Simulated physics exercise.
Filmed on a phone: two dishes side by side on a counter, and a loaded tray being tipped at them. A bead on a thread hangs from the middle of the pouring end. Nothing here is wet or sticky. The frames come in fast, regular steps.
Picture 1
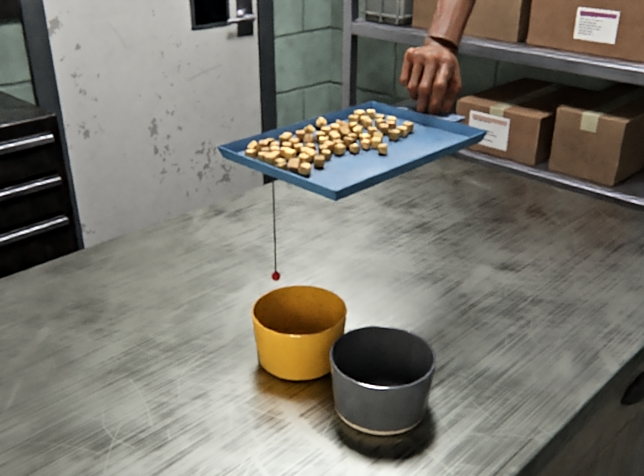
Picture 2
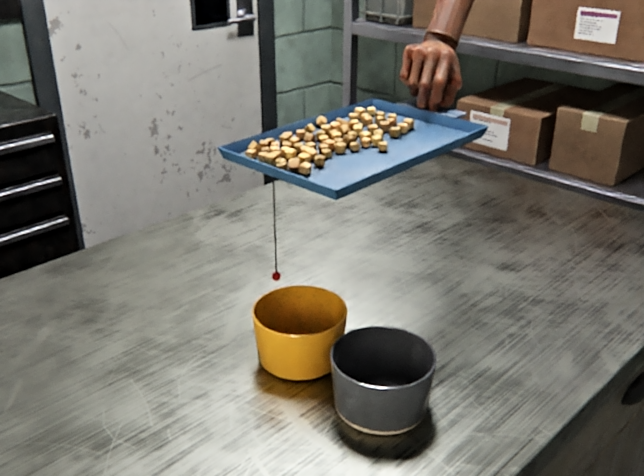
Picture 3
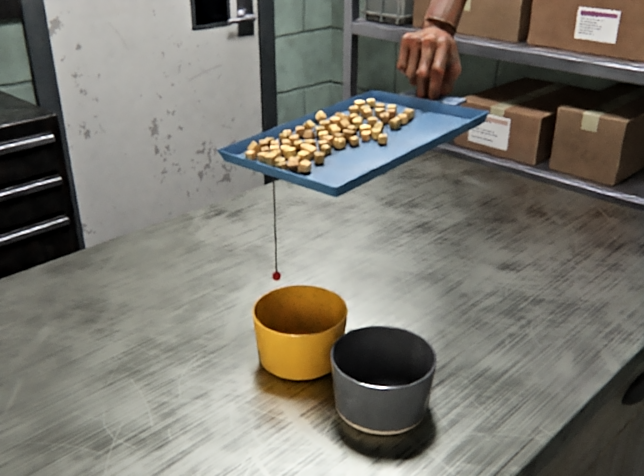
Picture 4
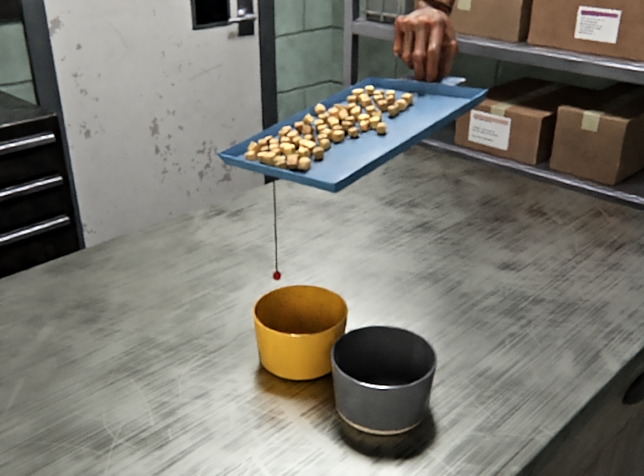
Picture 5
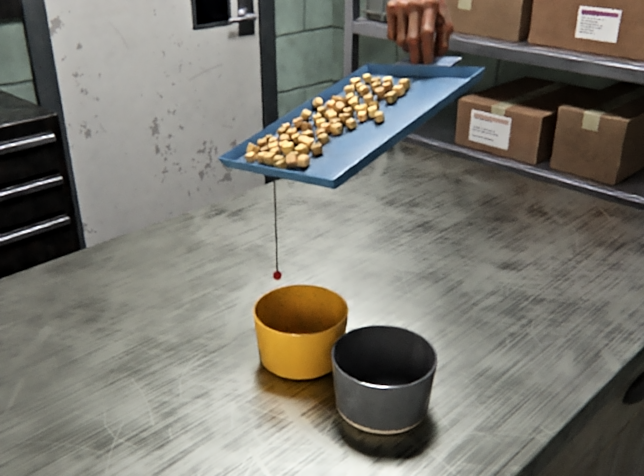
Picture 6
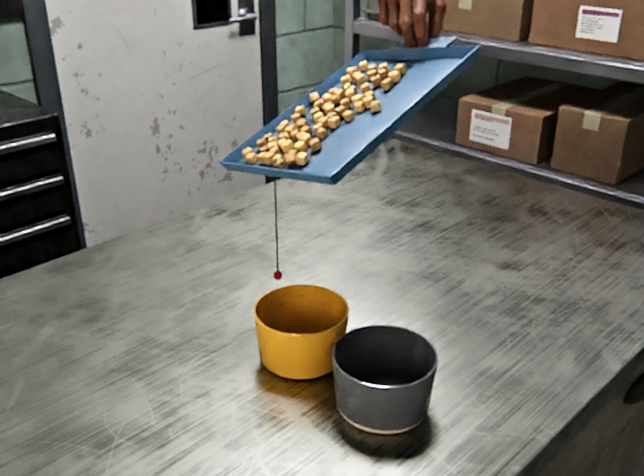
In this clip, a hand holds a blue tray of small wooden cubes above a yellow dish and a dark grey dish on a counter, then gradually raises its far end, tilting the tray toward its left corner as the cubes shift slightly.
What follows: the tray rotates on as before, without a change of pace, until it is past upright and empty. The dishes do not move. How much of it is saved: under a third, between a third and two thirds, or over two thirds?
They take under a third between them.
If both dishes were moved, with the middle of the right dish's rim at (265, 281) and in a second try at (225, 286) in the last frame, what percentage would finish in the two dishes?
Roughly 70 per cent, and 50 per cent.
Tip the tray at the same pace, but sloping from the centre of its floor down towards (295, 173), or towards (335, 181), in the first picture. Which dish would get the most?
First left, then the left dish.
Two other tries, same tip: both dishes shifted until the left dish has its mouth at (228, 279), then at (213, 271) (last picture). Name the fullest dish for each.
At the first place the dish on the left, at the second left.
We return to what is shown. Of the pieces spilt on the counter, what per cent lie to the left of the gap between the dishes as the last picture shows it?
Near 100 %.
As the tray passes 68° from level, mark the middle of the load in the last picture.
Around (263, 131).
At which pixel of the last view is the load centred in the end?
At about (199, 310).
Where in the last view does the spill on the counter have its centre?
Near (199, 310).
Soon, tray tipped steeply; nearly all on the tray; a stray few in the air.
A while on, tray tipped past a quarter turn; nearly all on the tray; a small part outside both; a small part in the air.
Towards the end, tray tipped past a quarter turn; all outside both.
Finally, tray tipped past a quarter turn; none in the right dish; none in the left dish; all outside both.
